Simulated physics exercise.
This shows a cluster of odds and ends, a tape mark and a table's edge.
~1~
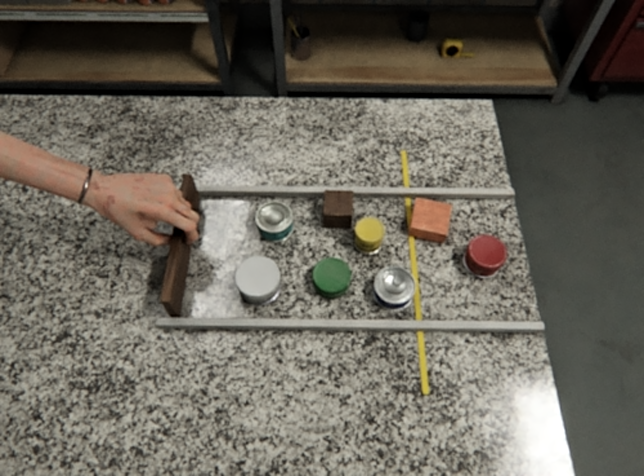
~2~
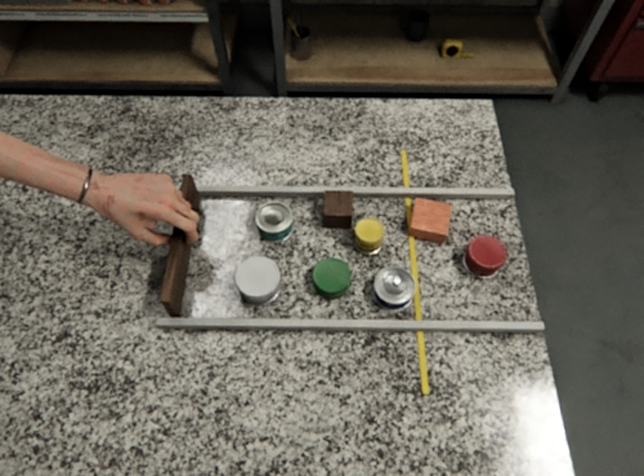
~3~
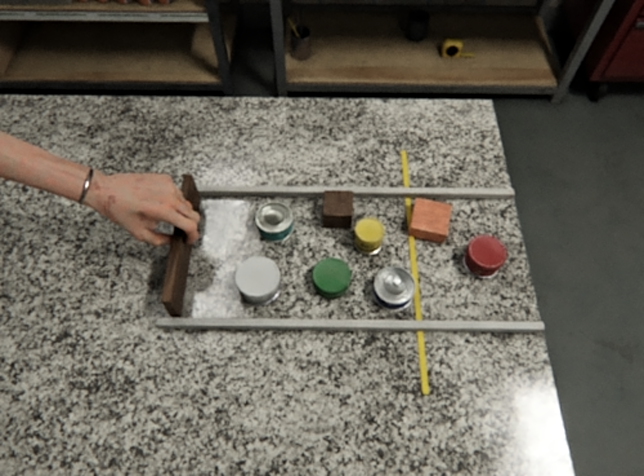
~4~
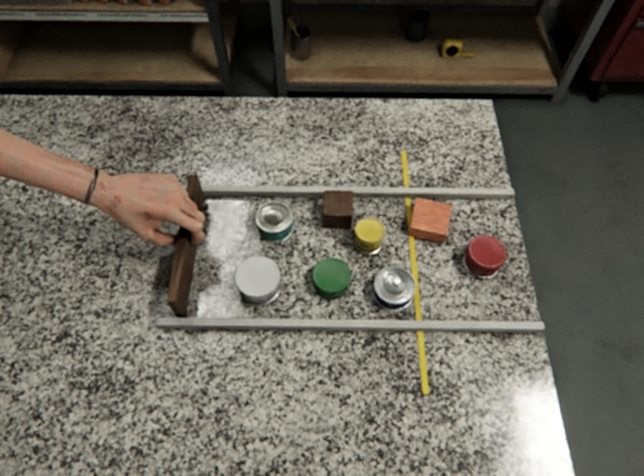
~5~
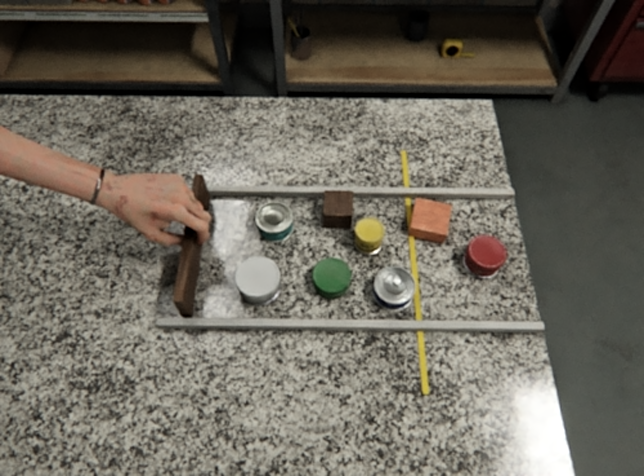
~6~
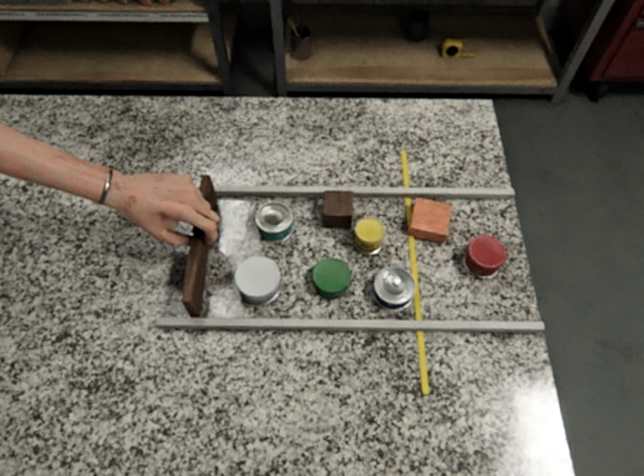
The clip opens on a speckled tabletop where a hand grips a dark board at the left of scattered tins and blocks, with a yellow tape mark toward the right. After staying nearly still, the hand slides the board slightly rightward, while the tins and blocks remain in place.
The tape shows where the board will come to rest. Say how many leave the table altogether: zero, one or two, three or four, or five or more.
The number that fall off is zero.
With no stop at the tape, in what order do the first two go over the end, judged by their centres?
They are the red pot, the green tub.
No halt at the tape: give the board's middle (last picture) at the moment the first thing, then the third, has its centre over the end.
Its middle is around (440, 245) and later (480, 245).
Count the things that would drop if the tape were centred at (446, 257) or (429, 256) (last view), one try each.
Down on the floor: 1 and 0.
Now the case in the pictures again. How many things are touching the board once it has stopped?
It touches 3.
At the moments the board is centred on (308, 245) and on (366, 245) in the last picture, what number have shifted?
First 5, then 7.
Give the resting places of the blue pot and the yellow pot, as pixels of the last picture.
The blue pot at (471, 301), the yellow pot at (464, 238).
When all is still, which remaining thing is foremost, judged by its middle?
The red pot.
Soon after, none off yet; red pot at rest near (484, 257); orange block at rest near (430, 220); blue pot at rest near (394, 288).
In the end, the number that fall off is zero.
